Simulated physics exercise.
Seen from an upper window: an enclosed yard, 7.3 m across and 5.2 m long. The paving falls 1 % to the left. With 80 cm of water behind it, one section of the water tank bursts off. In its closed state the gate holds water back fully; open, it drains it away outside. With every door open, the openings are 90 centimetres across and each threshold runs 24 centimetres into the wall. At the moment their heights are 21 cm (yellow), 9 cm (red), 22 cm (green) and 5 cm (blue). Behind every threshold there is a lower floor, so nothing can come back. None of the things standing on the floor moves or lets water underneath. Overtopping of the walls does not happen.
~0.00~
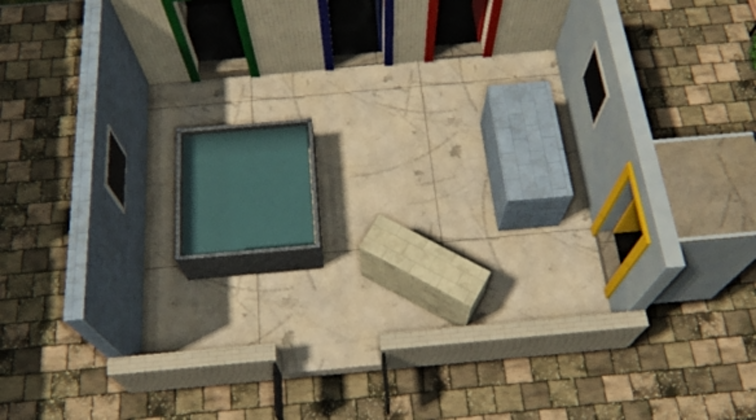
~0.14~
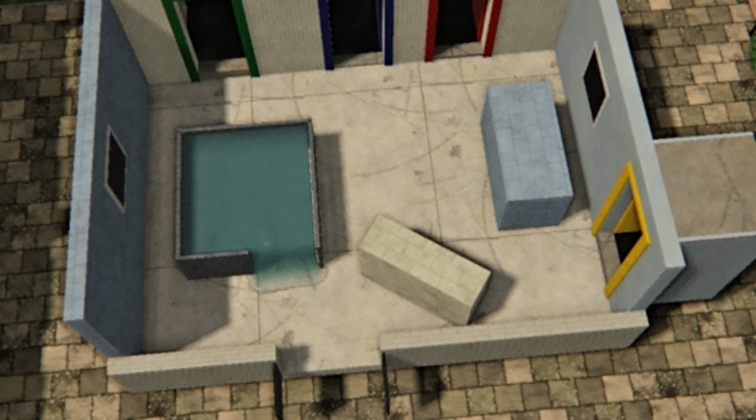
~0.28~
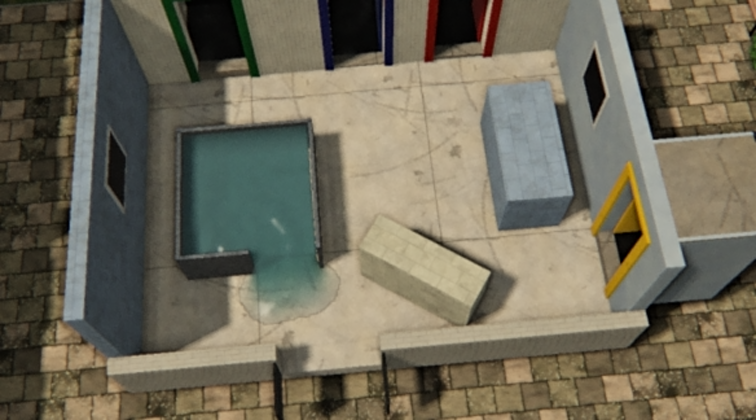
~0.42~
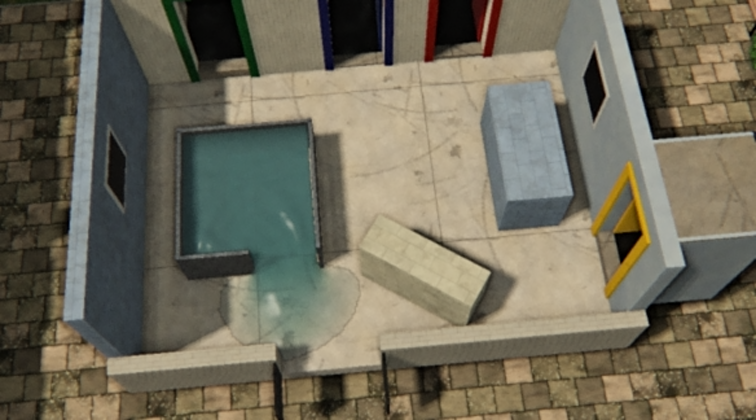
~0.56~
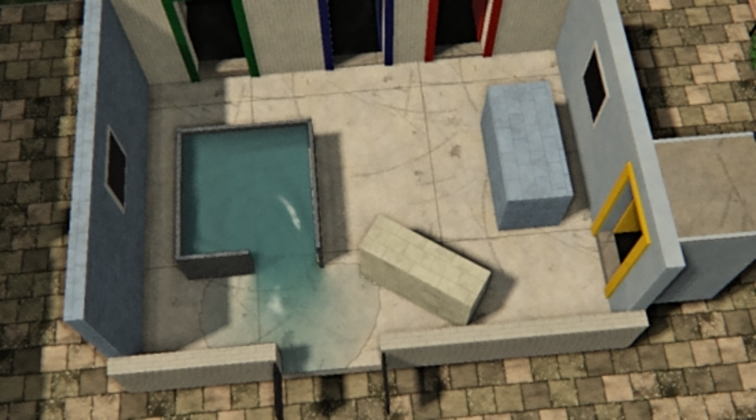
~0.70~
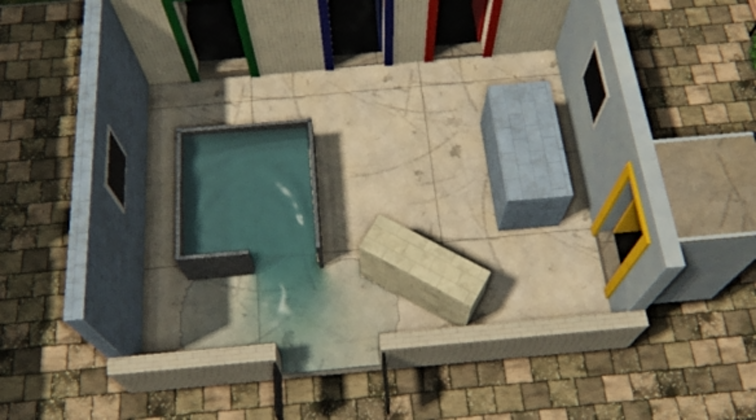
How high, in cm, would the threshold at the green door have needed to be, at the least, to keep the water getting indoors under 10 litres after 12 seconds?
About 6 cm.
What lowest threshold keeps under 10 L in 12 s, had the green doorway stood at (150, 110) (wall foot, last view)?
Minimum: Close to 15 cm.
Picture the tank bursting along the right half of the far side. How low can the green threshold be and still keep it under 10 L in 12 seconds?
Some 34 cm.
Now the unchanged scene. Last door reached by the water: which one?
I'd say the red door.
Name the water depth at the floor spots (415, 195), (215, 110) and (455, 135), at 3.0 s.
In order: Around 0, 0 and 0 cm.
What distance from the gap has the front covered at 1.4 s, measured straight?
I make it some 3.2 m.
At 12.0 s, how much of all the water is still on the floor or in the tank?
I'd put it at about 42 per cent.
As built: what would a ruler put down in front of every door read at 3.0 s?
Centimetres: Yellow = 8, red = 0, green = 0, blue = 0.
After 1.4 s water covers 20 % of the floor, deepest (44 cm) near (272, 359); it has not reached the green door.
After 3.0 s water covers 35 % of the floor, deepest (28 cm) near (142, 371); it has not reached the green door.
After 12.0 s water covers 90 % of the floor, deepest (9 cm) near (149, 117); 5 cm at the green door, 0 litres in over its 22 cm threshold.
At the green door as built, the water arrived by 4.0 s and peaked near 9 cm at 5.6 s.
Run again over the same 12 s with other heights there, 14 litres in over 5.5 cm, 7 litres over 6.5 cm. The limit of 10 litres is kept from about 6 cm up.
